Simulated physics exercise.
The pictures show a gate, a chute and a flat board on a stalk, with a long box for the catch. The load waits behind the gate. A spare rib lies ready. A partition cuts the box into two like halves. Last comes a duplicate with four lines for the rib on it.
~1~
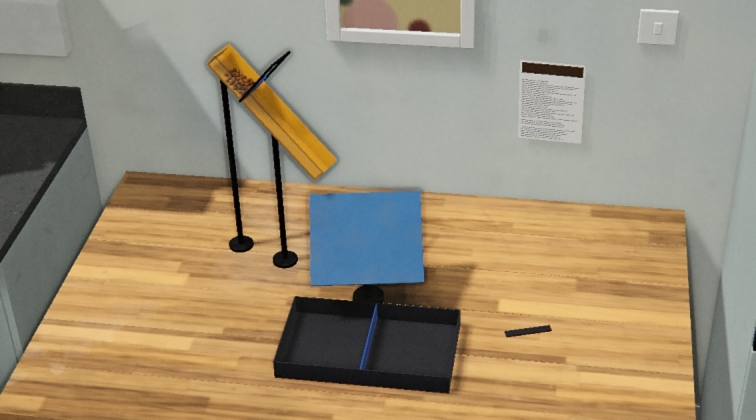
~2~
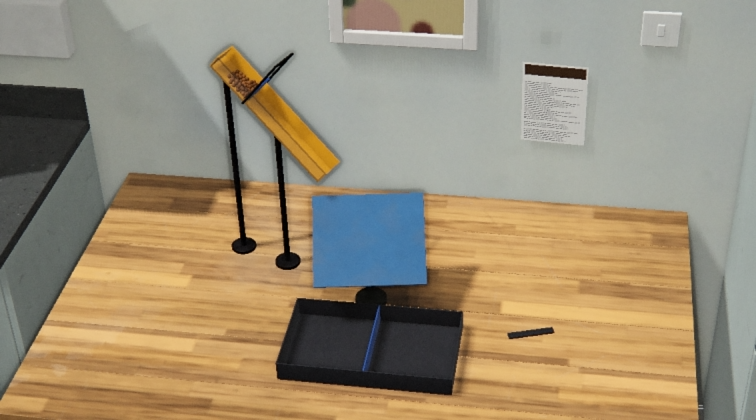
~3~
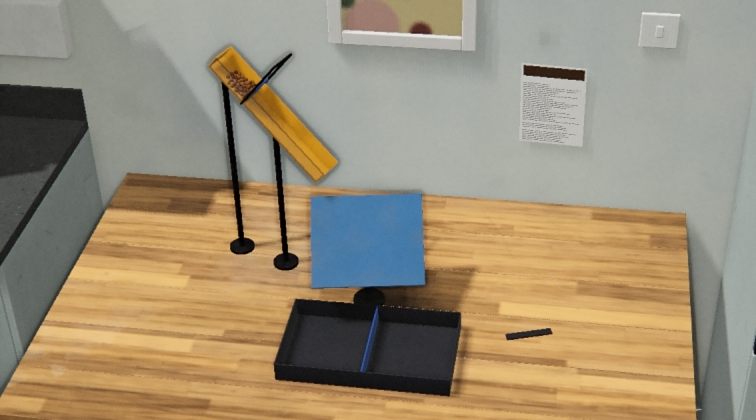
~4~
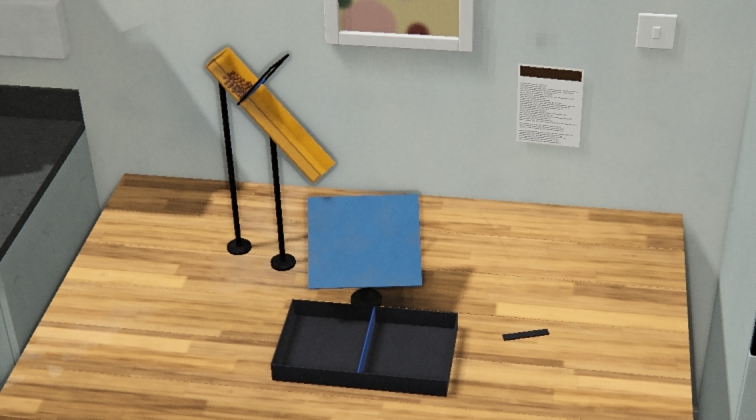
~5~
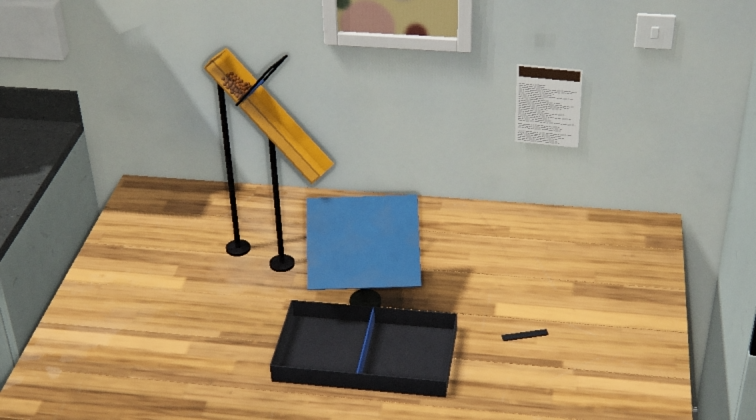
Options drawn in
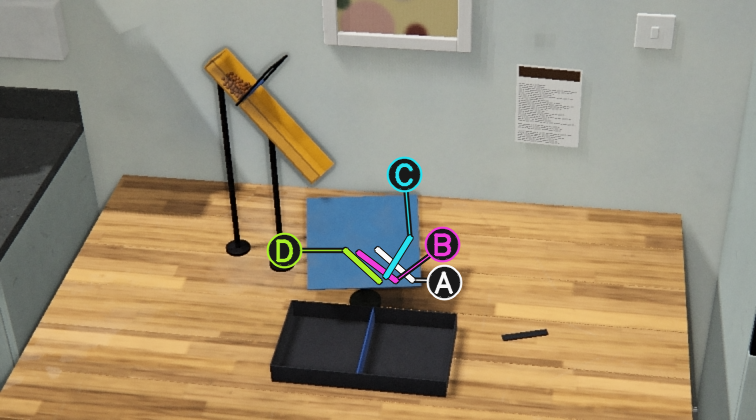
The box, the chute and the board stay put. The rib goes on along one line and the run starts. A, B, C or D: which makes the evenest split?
Go for C.
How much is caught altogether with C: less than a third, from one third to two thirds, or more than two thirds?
More than two thirds.
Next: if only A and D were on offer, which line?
That would be A.
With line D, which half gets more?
The right half.
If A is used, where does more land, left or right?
The right half.
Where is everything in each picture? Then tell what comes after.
In the first frame, load behind the gate at (244, 85), cereal balls; lip of the chute at (322, 174), sloping fairly steeply.
In the second frame, middle of the board at (369, 239), tilted fairly steeply; middle of its low edge at (370, 286); of its high edge at (368, 194).
In the third frame, front corners of the box at (274, 364) and (449, 380); front end of its middle wall at (361, 372); gate still shut at (260, 86).
In the fourth frame, middle of the load at (243, 87); lip at (320, 177).
In the fifth frame, middle of the load at (241, 88); lip at (319, 178).
On the marked copy, line A from (377, 249) to (412, 280); line B from (358, 252) to (395, 280); line C from (409, 237) to (386, 276); line D from (345, 250) to (379, 281).
If A is chosen, of what is caught, about a quarter in the left half, most in the right.
If B is chosen, of what is caught, about a quarter in the left half, most in the right.
If C is chosen, of what is caught, about half in the left half, about half in the right.
If D is chosen, of what is caught, a stray few in the left half, nearly all in the right.
